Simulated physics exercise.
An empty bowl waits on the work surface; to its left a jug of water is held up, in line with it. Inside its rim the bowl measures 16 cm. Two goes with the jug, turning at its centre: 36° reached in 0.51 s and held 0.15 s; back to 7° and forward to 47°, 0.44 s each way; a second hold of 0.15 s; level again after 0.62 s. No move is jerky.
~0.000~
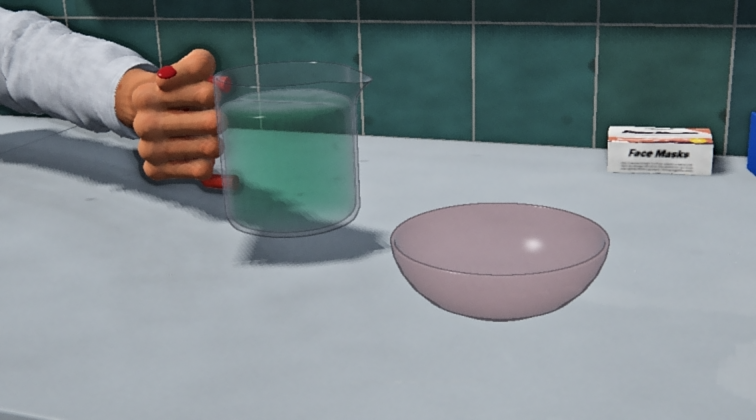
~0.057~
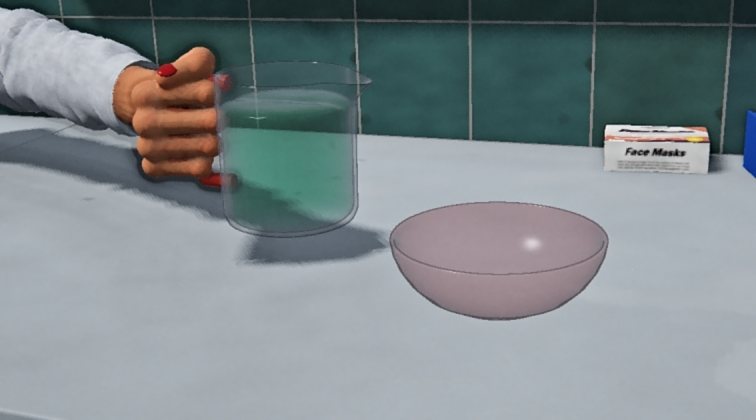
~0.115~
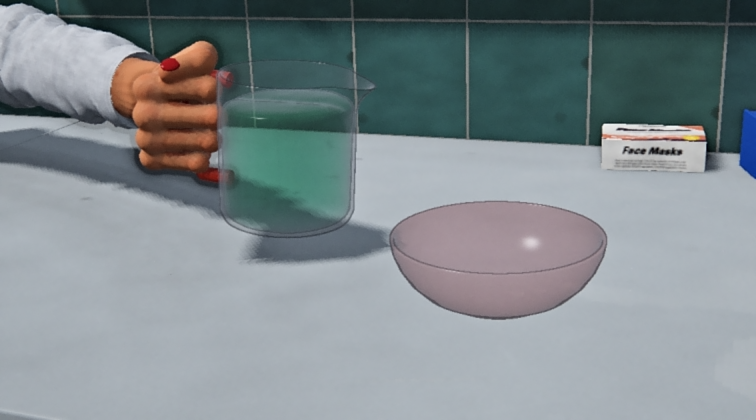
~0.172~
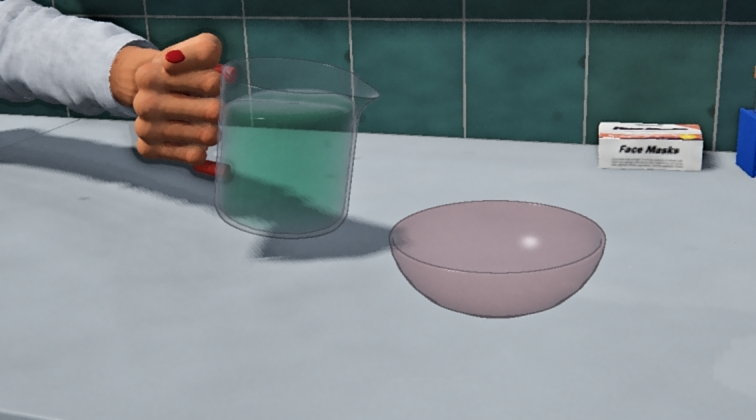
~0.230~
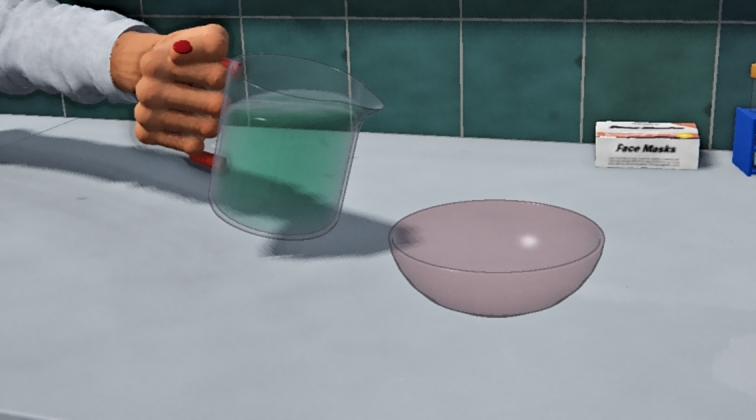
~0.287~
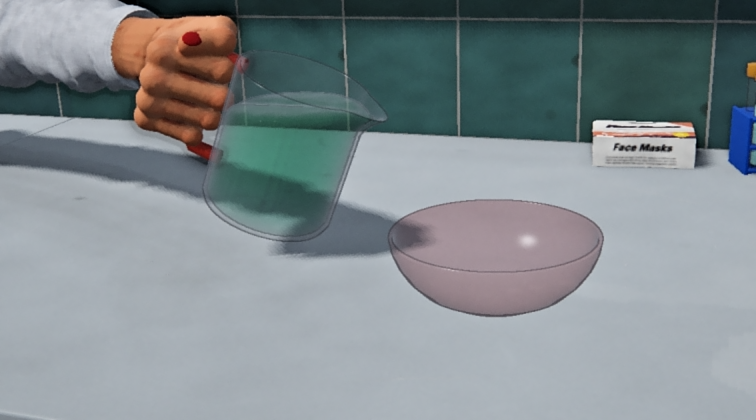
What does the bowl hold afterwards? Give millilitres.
The bowl gets roughly 180 ml.
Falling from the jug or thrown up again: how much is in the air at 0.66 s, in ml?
Close to 30 ml.
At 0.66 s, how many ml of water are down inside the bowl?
About 35 ml.
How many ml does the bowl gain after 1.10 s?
Close to 110 ml.
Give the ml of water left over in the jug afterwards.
Some 580 ml.
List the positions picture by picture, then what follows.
Tilt 0°; pouring edge (371, 79); surface from (232, 99) to (351, 105); the bowl's rim runs from (398, 230) to (607, 248), in the first frame.
Tilt 1°; pouring edge (371, 81); surface from (232, 98) to (351, 105), in the second frame.
Tilt 4°; pouring edge (375, 86); surface from (234, 98) to (352, 105), in the third frame.
Tilt 9°; pouring edge (379, 95); surface from (234, 99) to (356, 107), in the fourth frame.
Tilt 15°; pouring edge (384, 107); surface from (236, 104) to (365, 111), in the fifth frame.
Tilt 22°; pouring edge (387, 119); surface from (231, 112) to (374, 112), in the sixth frame.
By 0.66 s the tilt is 36° and the bowl has 35 ml, the jug 710 ml, and 0 ml is on the work surface.
By 1.10 s the tilt is 7° and the bowl has 70 ml, the jug 690 ml, and 10 ml is on the work surface.
By 1.69 s the tilt is 47° and the bowl has 120 ml, the jug 610 ml, and 15 ml is on the work surface.
By 2.13 s the tilt is 9° and the bowl has 180 ml, the jug 575 ml, and 15 ml is on the work surface.
At rest the bowl has 180 ml, the jug 575 ml, and 15 ml is on the work surface.
